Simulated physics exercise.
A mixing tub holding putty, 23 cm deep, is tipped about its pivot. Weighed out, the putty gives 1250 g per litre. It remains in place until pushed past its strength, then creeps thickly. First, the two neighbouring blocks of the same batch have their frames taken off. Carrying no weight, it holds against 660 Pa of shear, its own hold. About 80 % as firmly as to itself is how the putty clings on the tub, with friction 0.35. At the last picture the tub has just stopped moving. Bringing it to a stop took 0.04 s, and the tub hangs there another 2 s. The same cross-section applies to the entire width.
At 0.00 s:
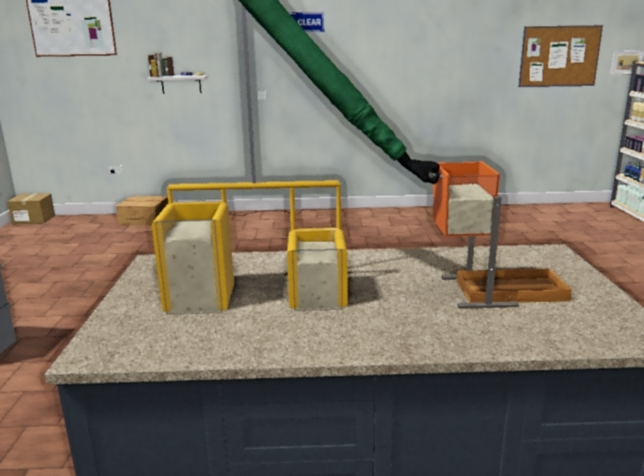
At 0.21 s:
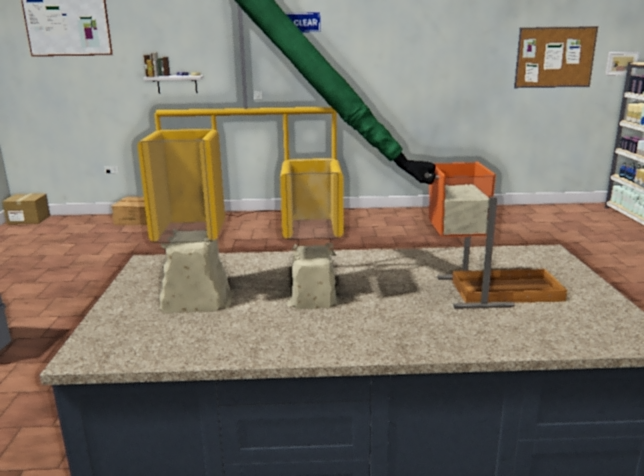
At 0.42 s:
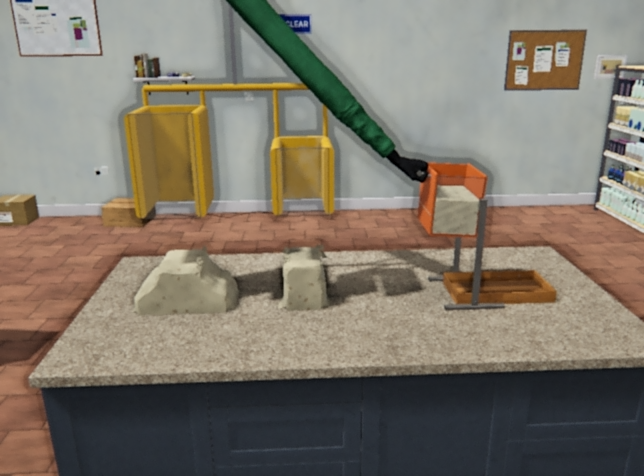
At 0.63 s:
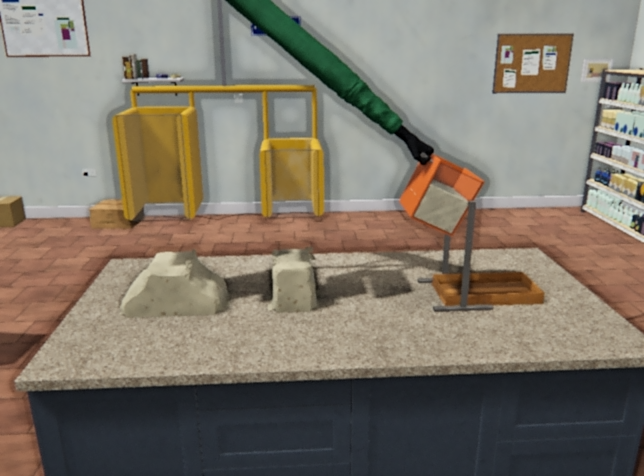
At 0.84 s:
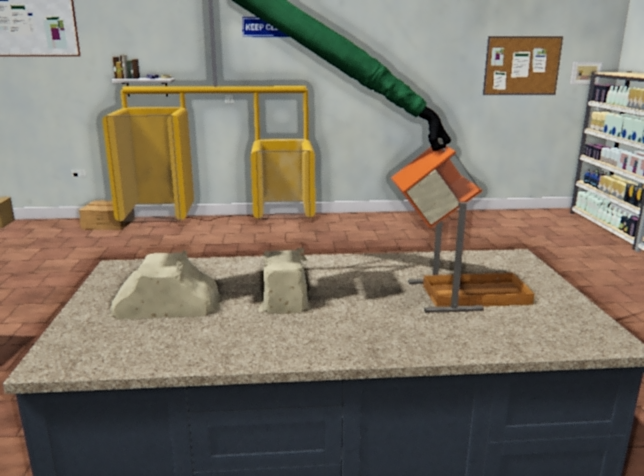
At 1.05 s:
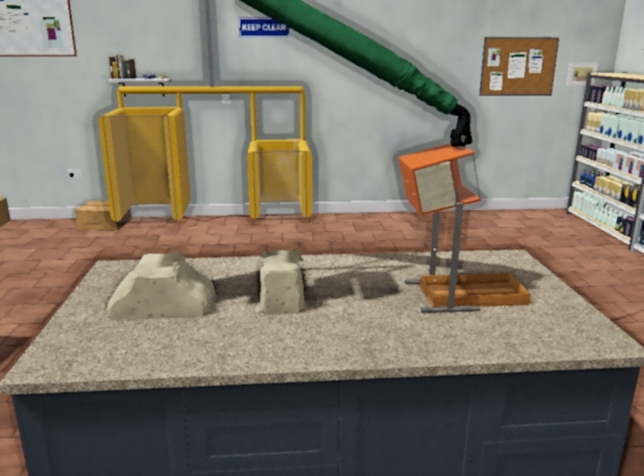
In a room with a speckled counter, yellow casings lift off two pale grey blocks and move back toward the wall. The taller left block slumps into a low, wide mound while the smaller one sags slightly, then a green arm tips an orange tub of putty steeply above a wooden tray.
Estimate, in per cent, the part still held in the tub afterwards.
The part still in the tub is about 100 %.
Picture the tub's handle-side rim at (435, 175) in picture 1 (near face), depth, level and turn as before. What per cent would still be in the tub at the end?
Remaining in tub at end: Approx. 100 %.
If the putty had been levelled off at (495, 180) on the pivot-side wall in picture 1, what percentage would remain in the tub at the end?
Result: Approx. 100 % remaining in tub.
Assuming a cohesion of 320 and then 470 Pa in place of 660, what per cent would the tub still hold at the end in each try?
First try roughly 100 per cent, second try roughly 100 per cent.
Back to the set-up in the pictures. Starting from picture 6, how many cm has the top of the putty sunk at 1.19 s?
About 0 cm.
After 1.19 s, the tub is at 76 degrees and holds 100 %.
After 1.36 s, the tub is at 76 degrees and holds 100 %.
After 1.53 s, the tub is at 76 degrees and holds 100 %.
After 1.70 s, the tub is at 76 degrees and holds 100 %.
After 3.05 s, at the end, the tub is at 76 degrees and holds 100 %.
